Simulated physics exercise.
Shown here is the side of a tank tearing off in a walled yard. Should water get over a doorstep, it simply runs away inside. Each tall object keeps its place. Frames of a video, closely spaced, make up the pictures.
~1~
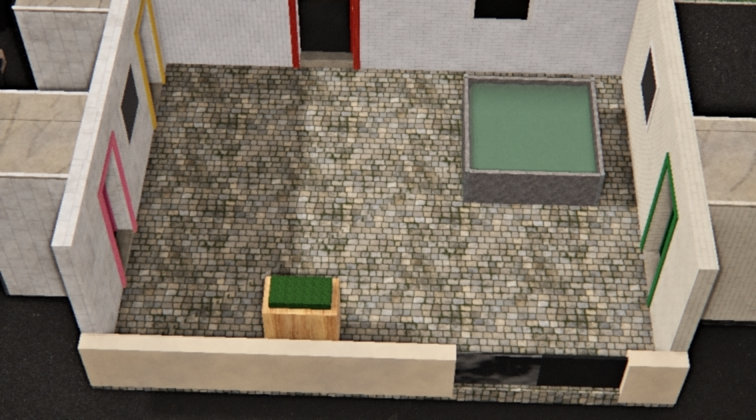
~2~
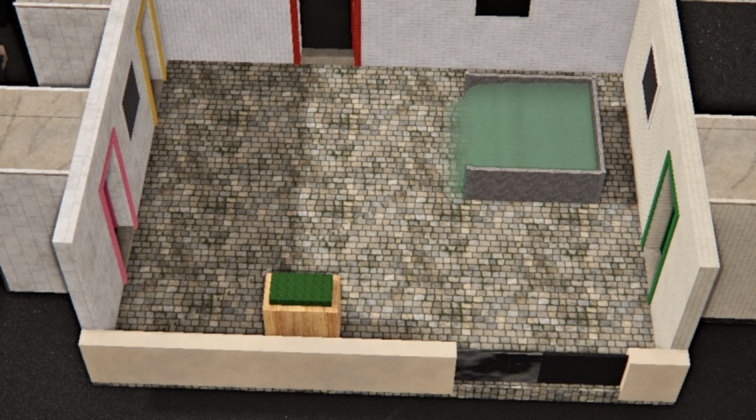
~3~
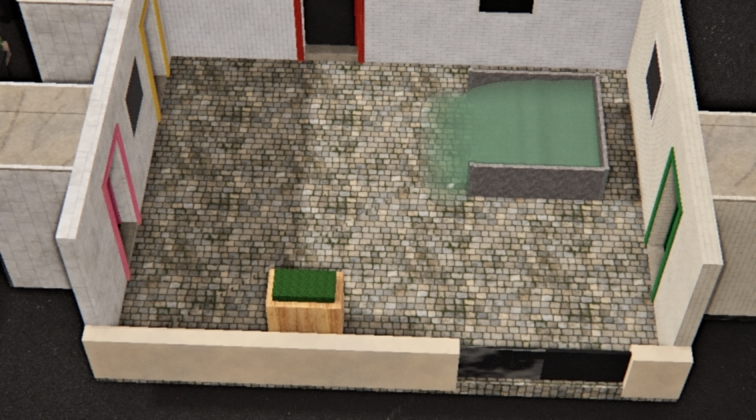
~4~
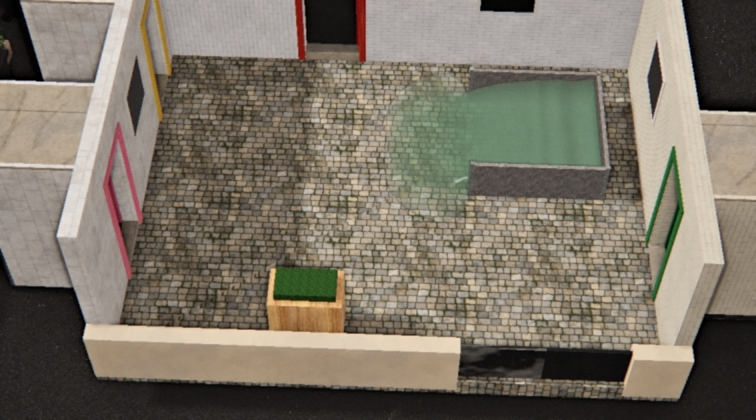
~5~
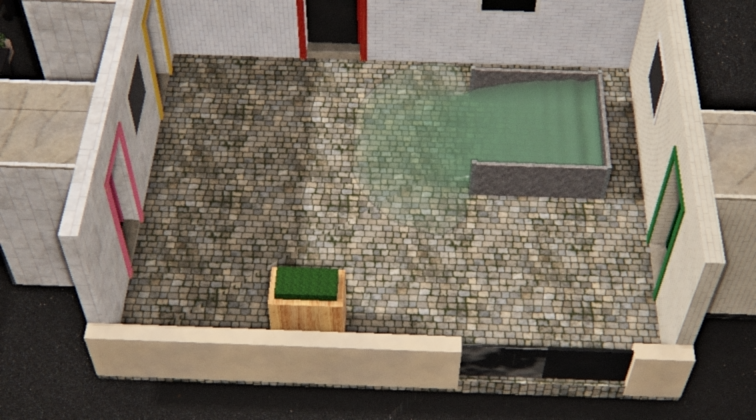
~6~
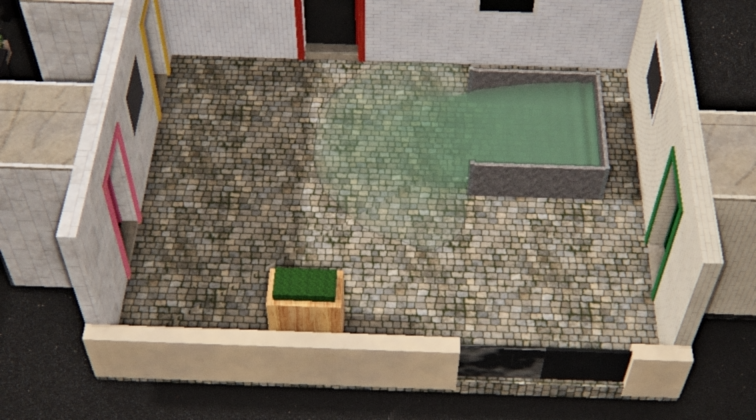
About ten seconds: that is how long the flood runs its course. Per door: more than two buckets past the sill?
At the end, the red door copes honestly; the green door copes honestly; the yellow door gets overwhelmed honestly; the pink door gets overwhelmed honestly.
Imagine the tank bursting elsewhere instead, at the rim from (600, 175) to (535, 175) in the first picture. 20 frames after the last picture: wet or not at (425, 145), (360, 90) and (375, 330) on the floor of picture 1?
Taken in turn they're unwetted, unwetted and swamped.
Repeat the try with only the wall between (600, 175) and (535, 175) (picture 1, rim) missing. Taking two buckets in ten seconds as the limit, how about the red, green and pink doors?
Against the threshold, the red door misses it, the green door beats it and the pink door misses it.
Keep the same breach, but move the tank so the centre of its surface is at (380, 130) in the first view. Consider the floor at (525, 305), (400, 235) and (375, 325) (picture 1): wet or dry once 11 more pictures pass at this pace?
Parched, parched, parched.
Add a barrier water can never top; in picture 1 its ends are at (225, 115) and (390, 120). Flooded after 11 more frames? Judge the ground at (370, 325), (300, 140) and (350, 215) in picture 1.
Log, spots one to three: Spared; swamped; swamped.
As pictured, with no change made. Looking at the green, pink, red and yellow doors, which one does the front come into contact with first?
That would be the red door.
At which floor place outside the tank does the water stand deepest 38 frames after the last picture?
I'd point to about (243, 358).
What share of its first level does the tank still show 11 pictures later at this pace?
Around 30 percent.
A moment on, water covers 40 % of the floor; the red door wet at the sill, nothing in, the green door not reached, the yellow door not reached, the pink door not reached.
Next, water covers 55 % of the floor; the red door wet at the sill, nothing in, the green door not reached, the yellow door over two buckets in, the pink door wet at the sill, nothing in.
Then, water covers 60 % of the floor; the red door wet at the sill, nothing in, the green door not reached, the yellow door far over two buckets in, the pink door over two buckets in.
Later, water covers 65 % of the floor; the red door wet at the sill, nothing in, the green door not reached, the yellow door far over two buckets in, the pink door over two buckets in.
In the end, water covers 90 % of the floor; the red door wet at the sill, nothing in, the green door wet at the sill, nothing in, the yellow door far over two buckets in, the pink door over two buckets in.
